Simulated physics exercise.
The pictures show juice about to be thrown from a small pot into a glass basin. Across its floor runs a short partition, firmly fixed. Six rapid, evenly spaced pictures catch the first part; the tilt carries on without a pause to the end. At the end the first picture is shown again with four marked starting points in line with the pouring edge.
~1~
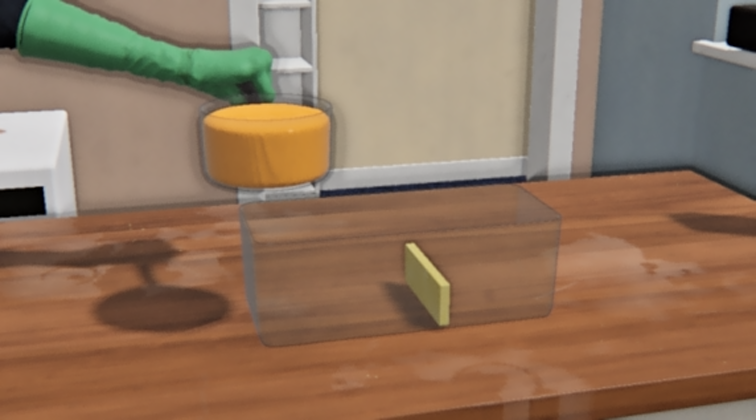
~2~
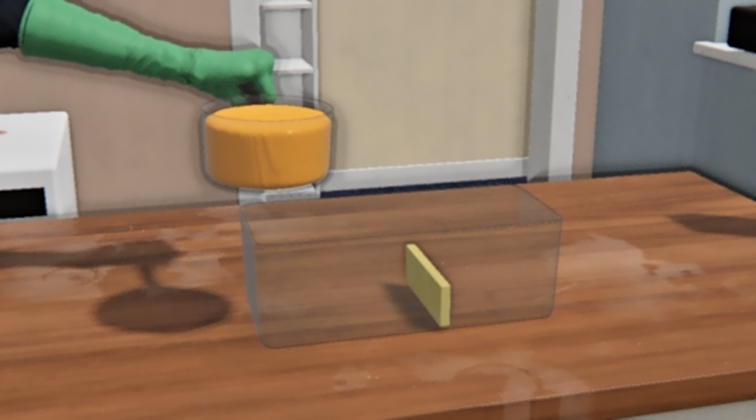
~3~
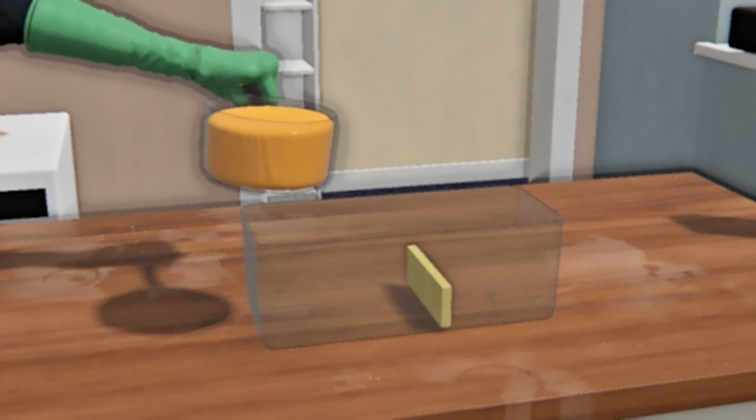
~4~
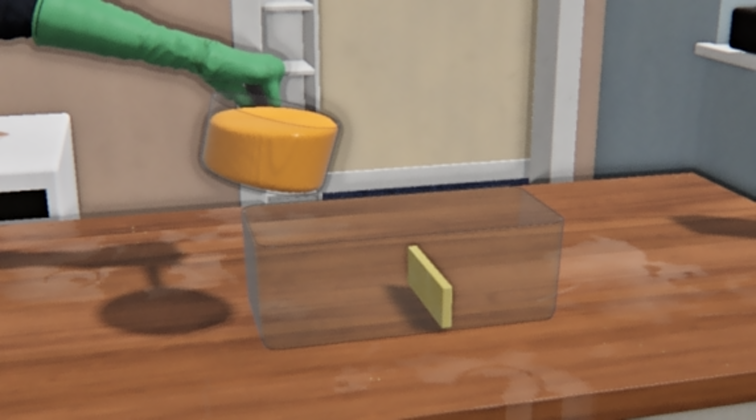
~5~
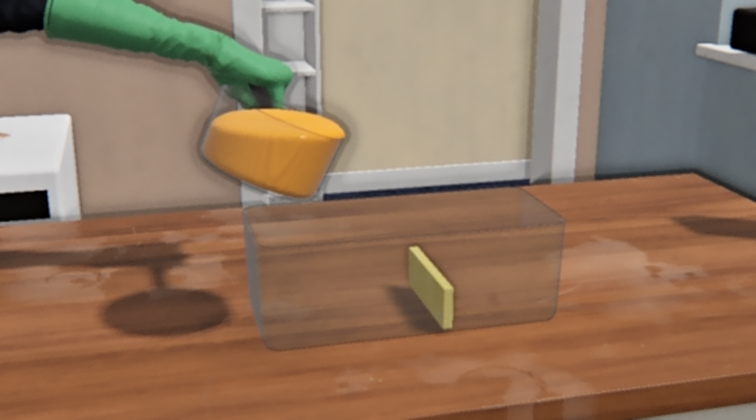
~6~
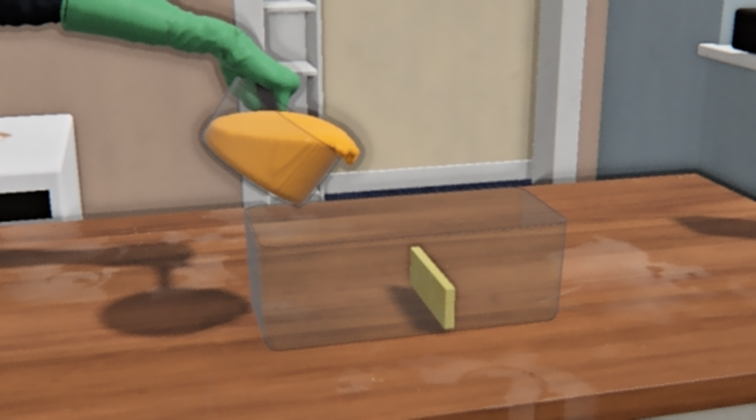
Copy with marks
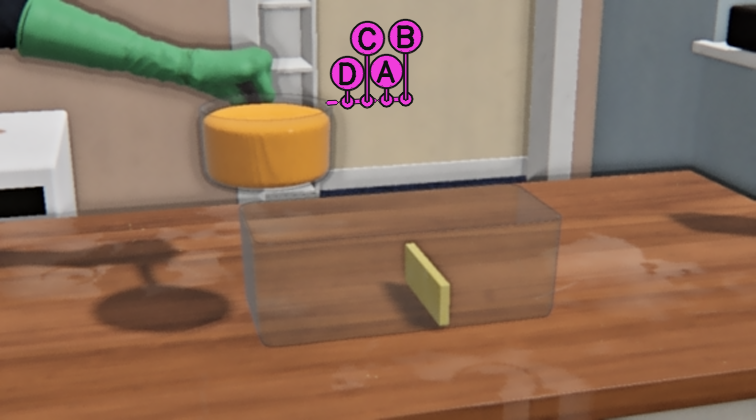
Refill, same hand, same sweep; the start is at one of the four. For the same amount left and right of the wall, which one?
Go for A.
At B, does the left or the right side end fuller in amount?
The right one.
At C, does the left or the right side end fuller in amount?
The left side.
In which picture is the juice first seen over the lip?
In picture 5.
On the marked copy, A at (386, 99); B at (405, 98); C at (367, 100); D at (347, 101).
If A is chosen, about 52 % ends left of the wall and 47 % right of it.
If B is chosen, about 32 % ends left of the wall and 68 % right of it.
If C is chosen, about 75 % ends left of the wall and 21 % right of it; 4 % is lost outside.
If D is chosen, about 90 % ends left of the wall and 7 % right of it; 3 % is lost outside.
